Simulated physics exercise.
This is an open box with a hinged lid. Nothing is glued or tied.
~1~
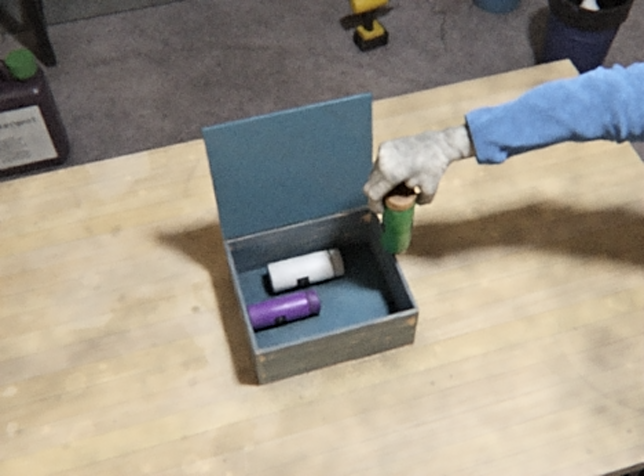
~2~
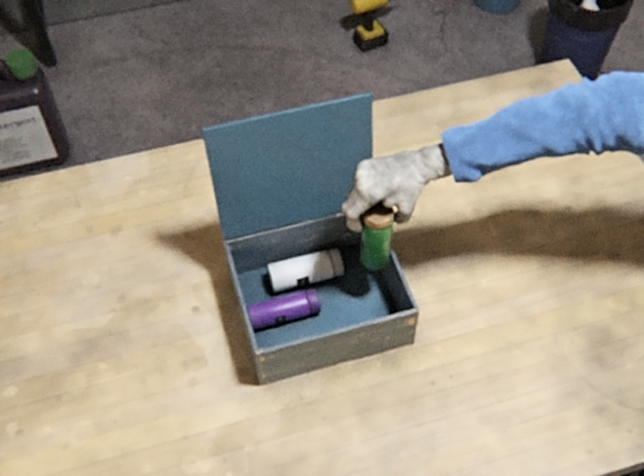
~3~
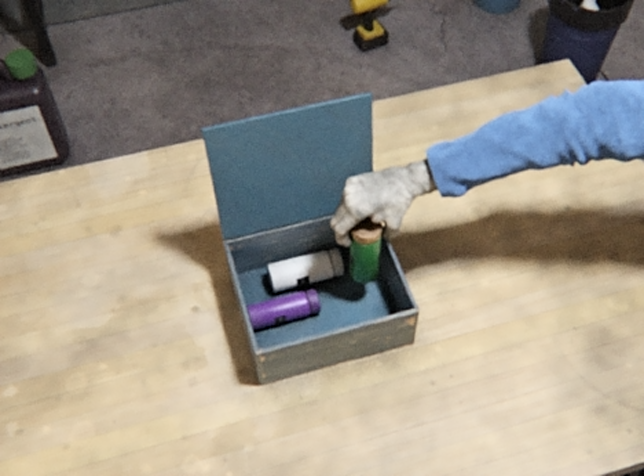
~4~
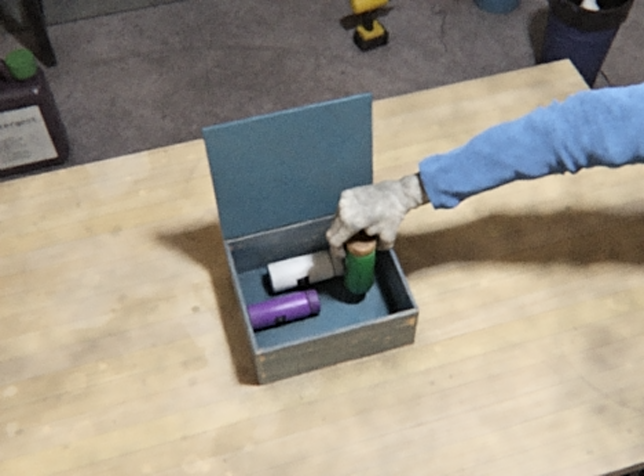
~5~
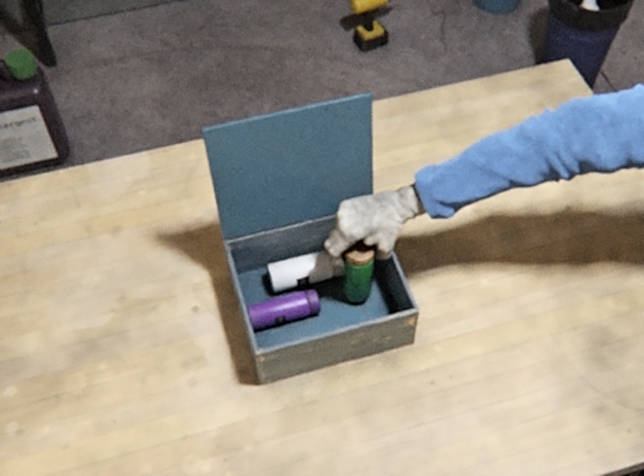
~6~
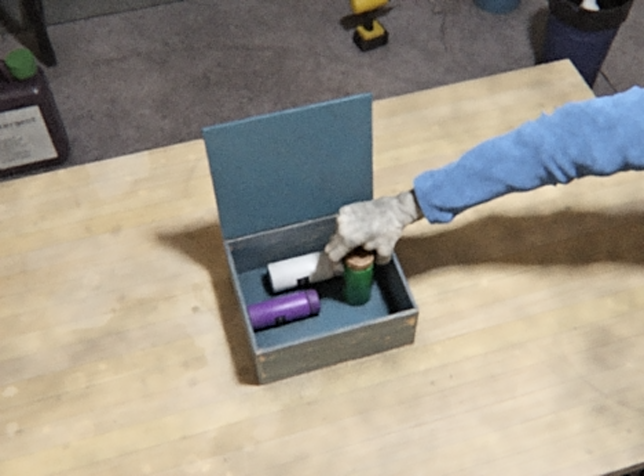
A green shaker, gripped by a gloved hand, comes down over the right side of an open box with a hinged lid, shifting slightly left as it lowers. The hand sets it upright inside beside the white and purple shakers, which stay still, and keeps its fingers on the top.
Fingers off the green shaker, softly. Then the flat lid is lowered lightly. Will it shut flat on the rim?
In the end the lid is held up.
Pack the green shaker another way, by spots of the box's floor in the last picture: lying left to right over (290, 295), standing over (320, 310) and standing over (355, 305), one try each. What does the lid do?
First, it sits on the rim; second, it shuts flat; third, it stays ajar.
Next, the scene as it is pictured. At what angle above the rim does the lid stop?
About 16°.
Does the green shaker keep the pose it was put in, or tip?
It keeps its pose.
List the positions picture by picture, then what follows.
Coming down; green shaker (398, 218); purple shaker (284, 309), in the first frame.
Coming down; green shaker (376, 235); purple shaker (284, 309), in the second frame.
Coming down; green shaker (365, 250); purple shaker (284, 309), in the third frame.
Coming down; green shaker (360, 261); purple shaker (284, 309), in the fourth frame.
Coming down; green shaker (358, 270); purple shaker (284, 309), in the fifth frame.
Put in, still held; green shaker (358, 275); purple shaker (284, 309), in the sixth frame.
Then, 1.50 s after the last picture, lid 75° above the rim.
Then, 1.80 s after the last picture, lid 39° above the rim.
At rest, lid 17° above the rim; all 3 in place. Seen from the same camera at the end, green shaker near (358, 275).
